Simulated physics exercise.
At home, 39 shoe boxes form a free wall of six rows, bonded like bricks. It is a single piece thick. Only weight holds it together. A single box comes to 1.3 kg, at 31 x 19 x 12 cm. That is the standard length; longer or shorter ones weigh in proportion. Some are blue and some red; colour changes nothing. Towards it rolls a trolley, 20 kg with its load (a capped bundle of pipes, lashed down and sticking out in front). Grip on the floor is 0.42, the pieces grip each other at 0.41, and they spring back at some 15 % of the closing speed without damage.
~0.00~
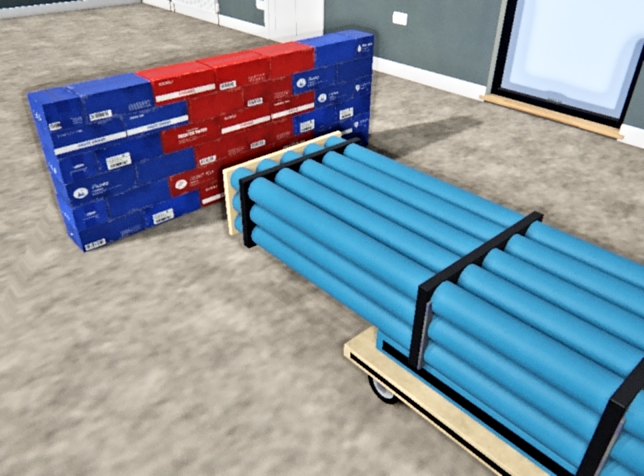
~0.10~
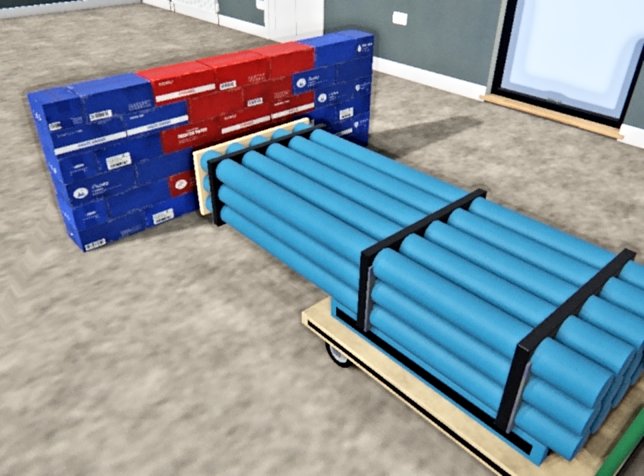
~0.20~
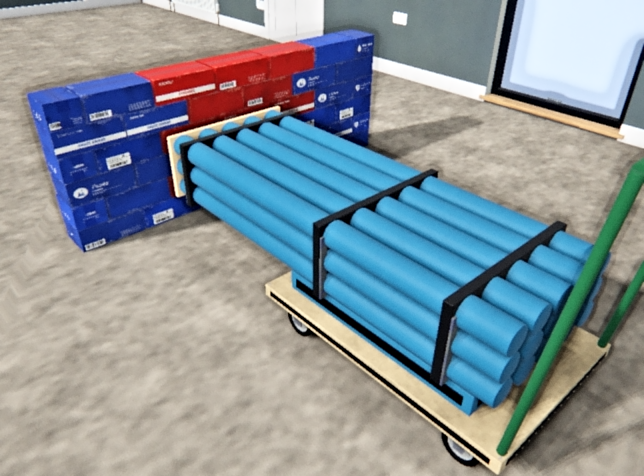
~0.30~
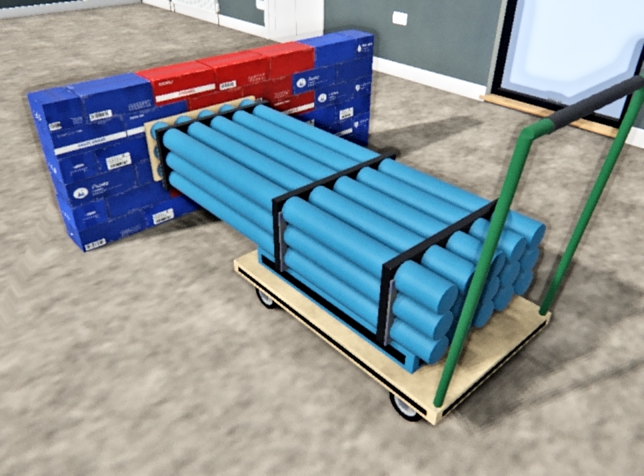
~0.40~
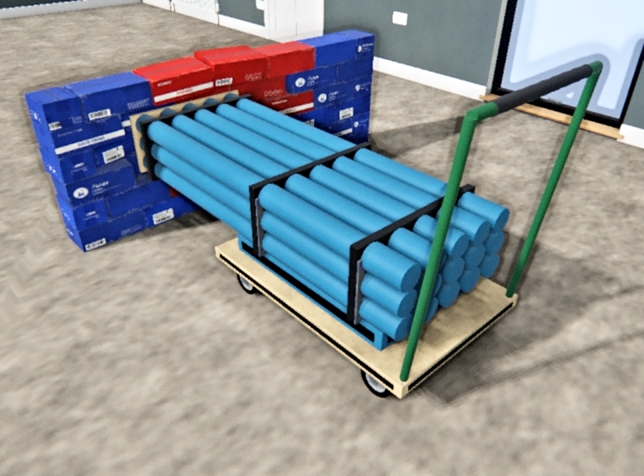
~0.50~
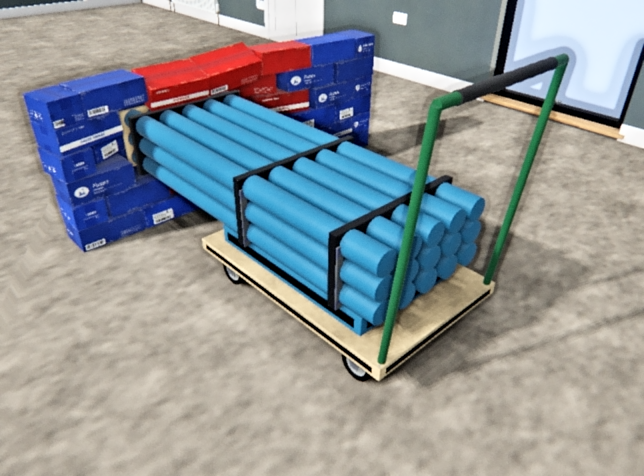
In a room with a mottled grey-brown floor and dark walls, seen from above at an angle by a still camera, a low wall of blue and red boxes stands at the left. A flat trolley with a green handle carries strapped light-blue pipes that jut out in front. It rolls leftward, its handle coming into view, and the pipes push into the wall, shifting and tilting several boxes.
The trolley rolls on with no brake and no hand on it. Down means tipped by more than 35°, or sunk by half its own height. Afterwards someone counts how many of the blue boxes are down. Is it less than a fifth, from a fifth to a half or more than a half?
The part is between a fifth and a half.
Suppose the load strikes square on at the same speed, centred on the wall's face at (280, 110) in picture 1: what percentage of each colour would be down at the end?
In that case blue 40, red 70 per cent.
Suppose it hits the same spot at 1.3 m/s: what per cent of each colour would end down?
In that case blue 30, red 70 per cent.
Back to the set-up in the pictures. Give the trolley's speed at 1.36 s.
Roughly 0.4 m/s.
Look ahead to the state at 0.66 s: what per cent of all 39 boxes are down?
By then 10 per cent.
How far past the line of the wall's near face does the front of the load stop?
Roughly 75 cm.
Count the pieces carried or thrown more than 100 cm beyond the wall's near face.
Roughly 4 of them.
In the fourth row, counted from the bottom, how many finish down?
The count is 4.
By 0.66 s, load 30 cm past the wall's line, still rolling; 1 of the 24 blue boxes down (4 of 39 in all colours); top blue box tilted 10°; top red box 46 mm lower.
By 0.92 s, load 43 cm past the wall's line, still rolling; 8 of the 24 blue boxes down (16 of 39 in all colours); top blue box tilted 56°, 12 cm lower; top red box 46 mm lower.
By 1.36 s, load 62 cm past the wall's line, still rolling; 8 of the 24 blue boxes down (17 of 39 in all colours); top blue box on its side; top red box 46 mm lower.
When it is over (2.9 s), load 76 cm past the wall's line, stopped; 8 of the 24 blue boxes down (17 of 39 in all colours); top blue box 58 cm lower; top red box 46 mm lower. That is 33 per cent. In pixels of the last frame, middles, top red box near (111, 67).
